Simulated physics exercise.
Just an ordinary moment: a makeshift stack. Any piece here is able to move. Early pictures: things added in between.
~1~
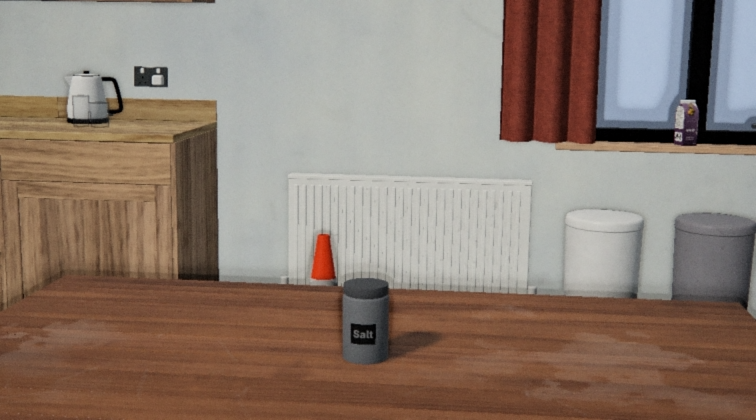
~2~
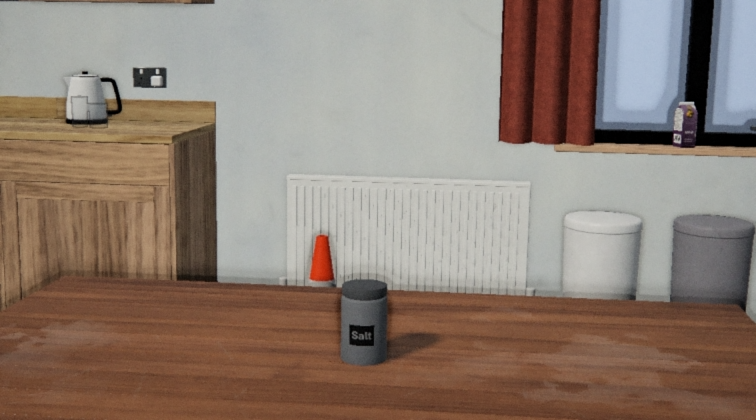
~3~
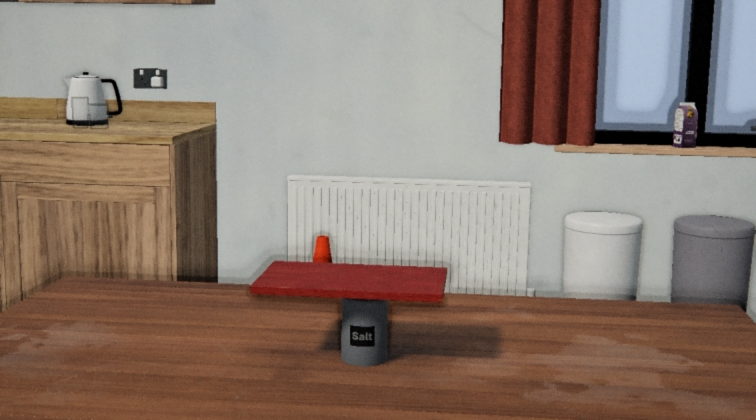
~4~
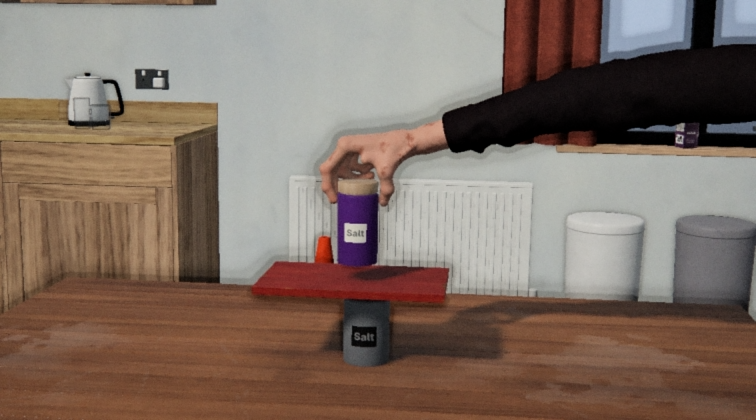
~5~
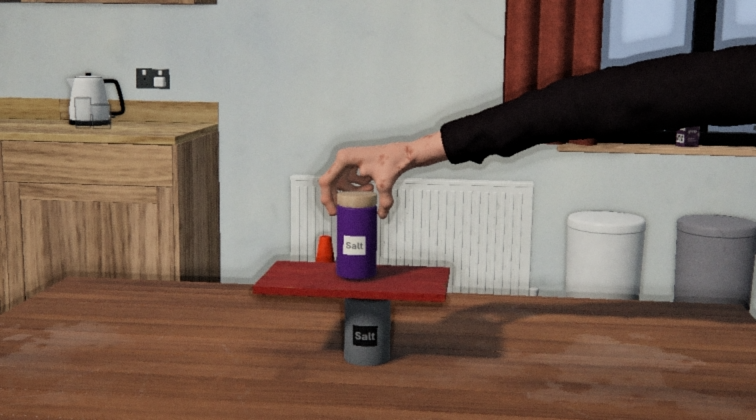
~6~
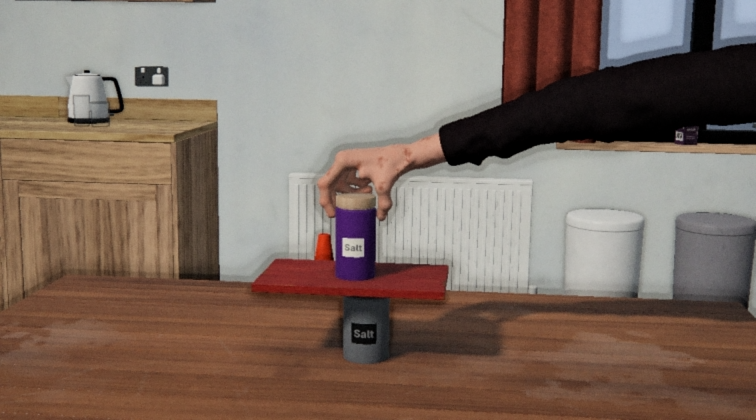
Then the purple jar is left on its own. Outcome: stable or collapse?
It is going to remain upright.
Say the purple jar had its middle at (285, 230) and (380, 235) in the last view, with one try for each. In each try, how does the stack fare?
The first time it tumbles down, but the second time it stays in place.
Then, 0.50 s past the last view, nothing moves.
Then, 1.30 s past the last view, purple jar resting near (355, 237).
Finally, all 3 still in place. Final places as the last picture's camera would see them, purple jar near (355, 237). The stack keeps its balance.
